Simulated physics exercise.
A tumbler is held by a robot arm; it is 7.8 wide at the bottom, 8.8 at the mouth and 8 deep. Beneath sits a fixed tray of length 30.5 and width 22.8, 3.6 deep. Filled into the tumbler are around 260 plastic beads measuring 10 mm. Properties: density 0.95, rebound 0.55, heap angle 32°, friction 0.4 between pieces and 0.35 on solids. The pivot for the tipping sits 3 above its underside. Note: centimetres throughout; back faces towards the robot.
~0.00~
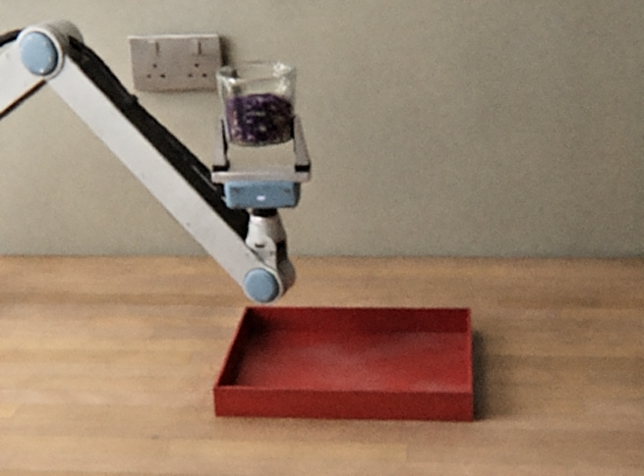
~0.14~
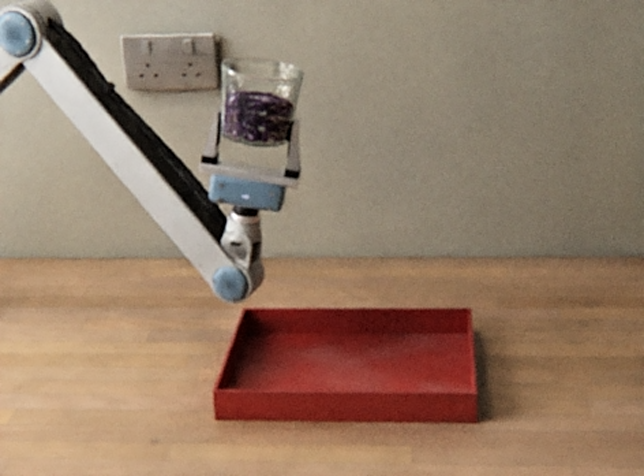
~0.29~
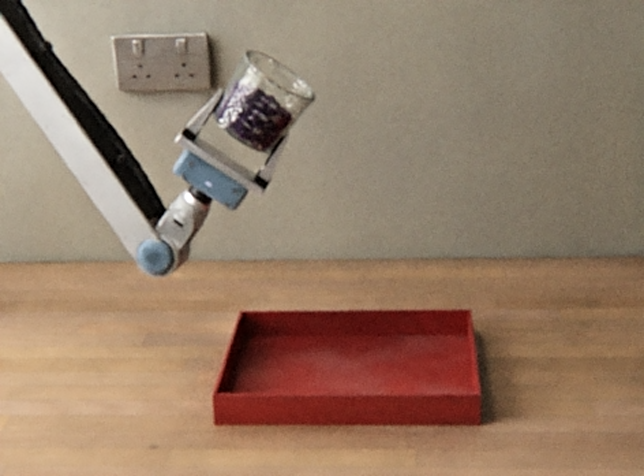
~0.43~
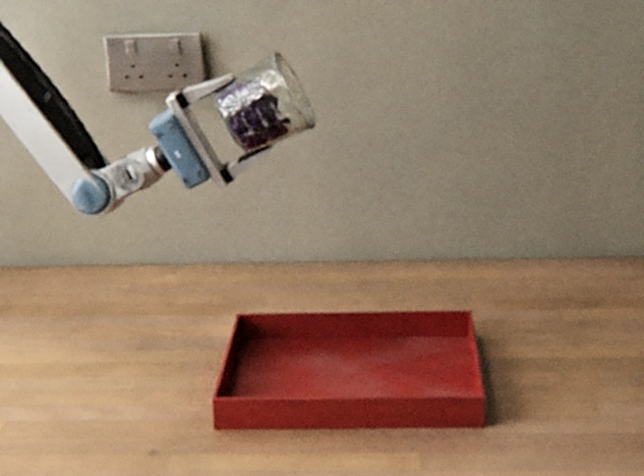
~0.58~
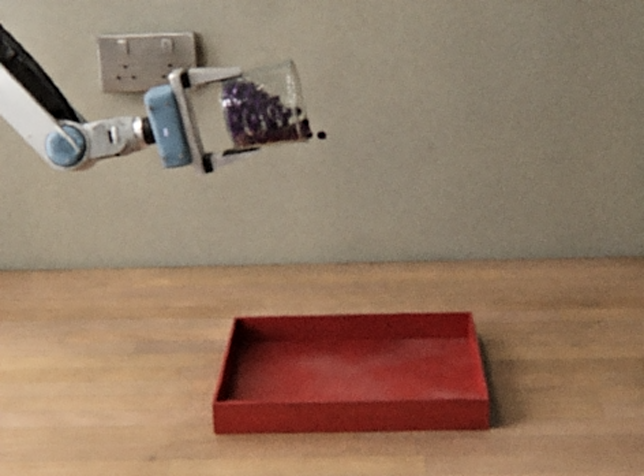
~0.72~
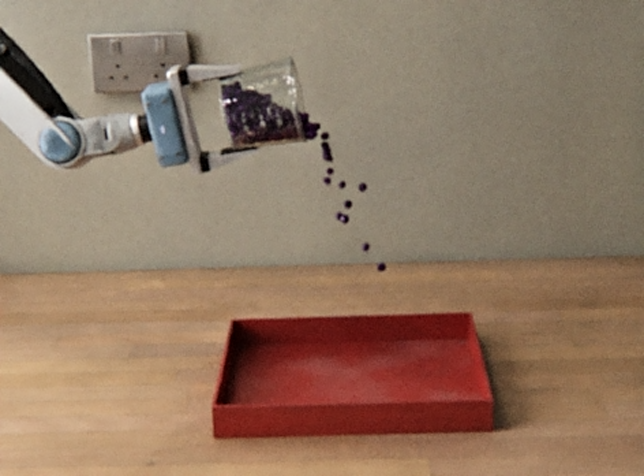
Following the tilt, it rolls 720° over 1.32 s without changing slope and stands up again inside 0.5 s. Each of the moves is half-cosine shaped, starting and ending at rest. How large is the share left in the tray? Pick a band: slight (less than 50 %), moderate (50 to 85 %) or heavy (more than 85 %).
Moderate.
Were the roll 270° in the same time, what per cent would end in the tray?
I'd expect some 55 per cent.
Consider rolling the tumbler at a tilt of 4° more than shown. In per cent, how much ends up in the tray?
Share: About 70 %.
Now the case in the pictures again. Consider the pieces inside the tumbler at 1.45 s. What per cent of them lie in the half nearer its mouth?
40 %.
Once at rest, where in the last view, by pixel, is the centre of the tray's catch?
In the last view, around (408, 373).
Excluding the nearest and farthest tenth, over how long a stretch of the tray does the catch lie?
22 cm, roughly.
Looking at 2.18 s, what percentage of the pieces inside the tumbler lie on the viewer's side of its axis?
Roughly 30 per cent.
By 1.45 s, tipped 81°, highest piece 38 above the table; 147 in the tumbler, 79 in the tray, 35 in flight or on a rim.
By 2.18 s, tipped 67°, highest piece 35 above the table; 165 in the tray, 88 in the tumbler, 3 on the table or floor, 5 in flight or on a rim.
By 2.74 s, upright, highest piece 38 above the table; 170 in the tray, 88 in the tumbler, 3 on the table or floor.
By 3.44 s, upright, highest piece 37 above the table; 170 in the tray, 88 in the tumbler, 3 on the table or floor.
Final count, 170 in the tray, 88 in the tumbler, 3 on the table or floor. That is 65 % in the tray.
